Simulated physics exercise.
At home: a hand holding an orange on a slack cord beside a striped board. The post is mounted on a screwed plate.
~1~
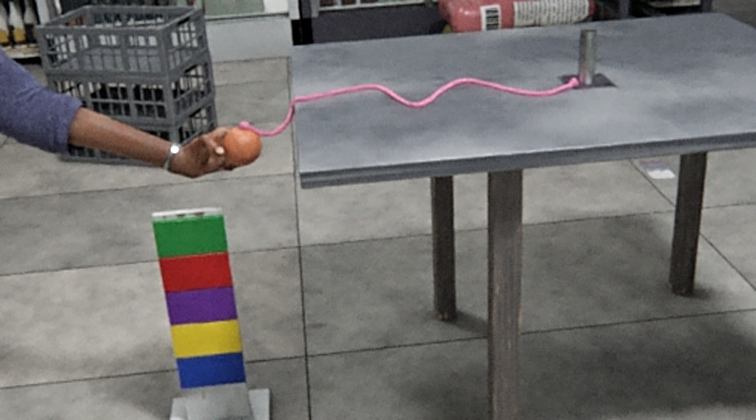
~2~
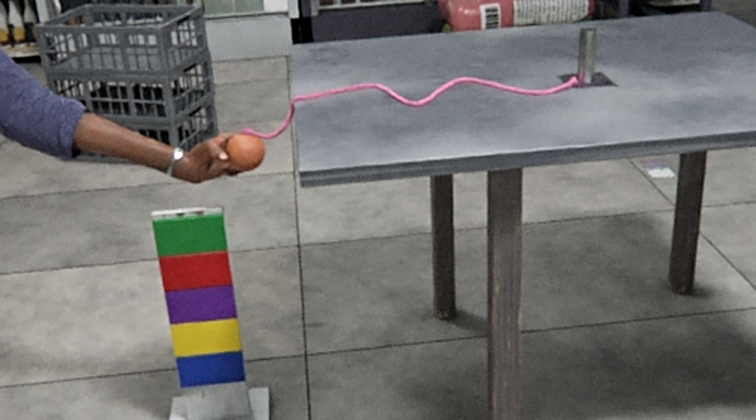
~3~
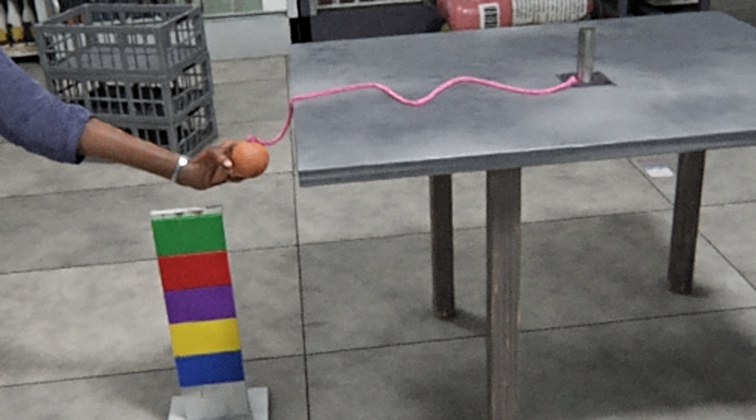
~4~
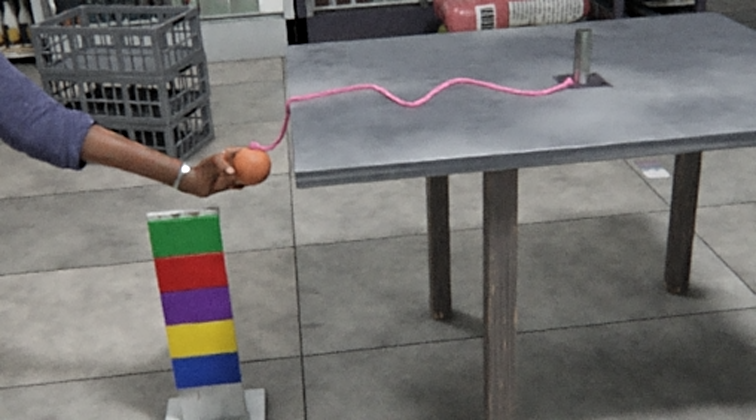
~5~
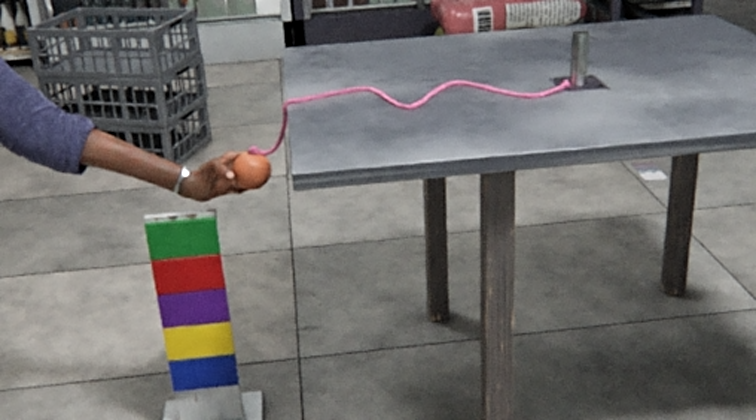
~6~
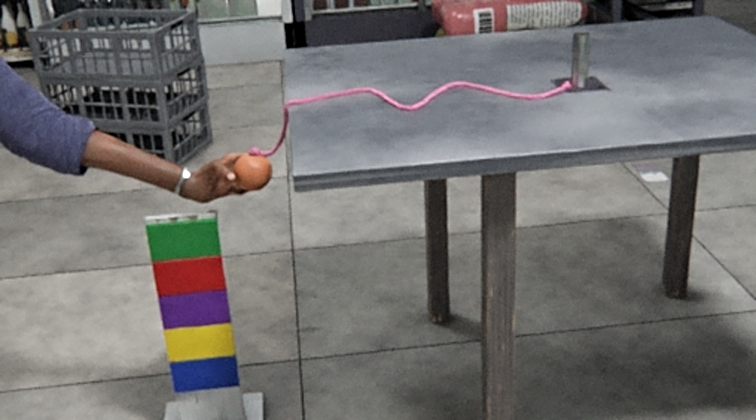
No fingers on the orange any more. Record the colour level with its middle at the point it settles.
Colour at middle: Purple.
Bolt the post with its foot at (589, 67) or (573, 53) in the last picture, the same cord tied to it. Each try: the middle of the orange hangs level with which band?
For the first it would be red, for the second red.
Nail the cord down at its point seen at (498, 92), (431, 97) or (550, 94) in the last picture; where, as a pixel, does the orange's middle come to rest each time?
The three spots are (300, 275), (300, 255) and (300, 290), in that order.
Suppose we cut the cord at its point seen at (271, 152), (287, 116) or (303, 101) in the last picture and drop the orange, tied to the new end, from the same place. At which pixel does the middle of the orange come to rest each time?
One spot per try: (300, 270), (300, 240), and (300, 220).
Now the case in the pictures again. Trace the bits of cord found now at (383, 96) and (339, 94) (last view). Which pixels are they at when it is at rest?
They go to (288, 114) and to (291, 169).
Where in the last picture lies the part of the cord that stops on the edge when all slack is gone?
That point sits at about (383, 96).
Soon after, orange near (330, 294); level with purple.
After that, orange near (289, 297); level with purple.
In the end, orange near (303, 298); level with purple. At purple.
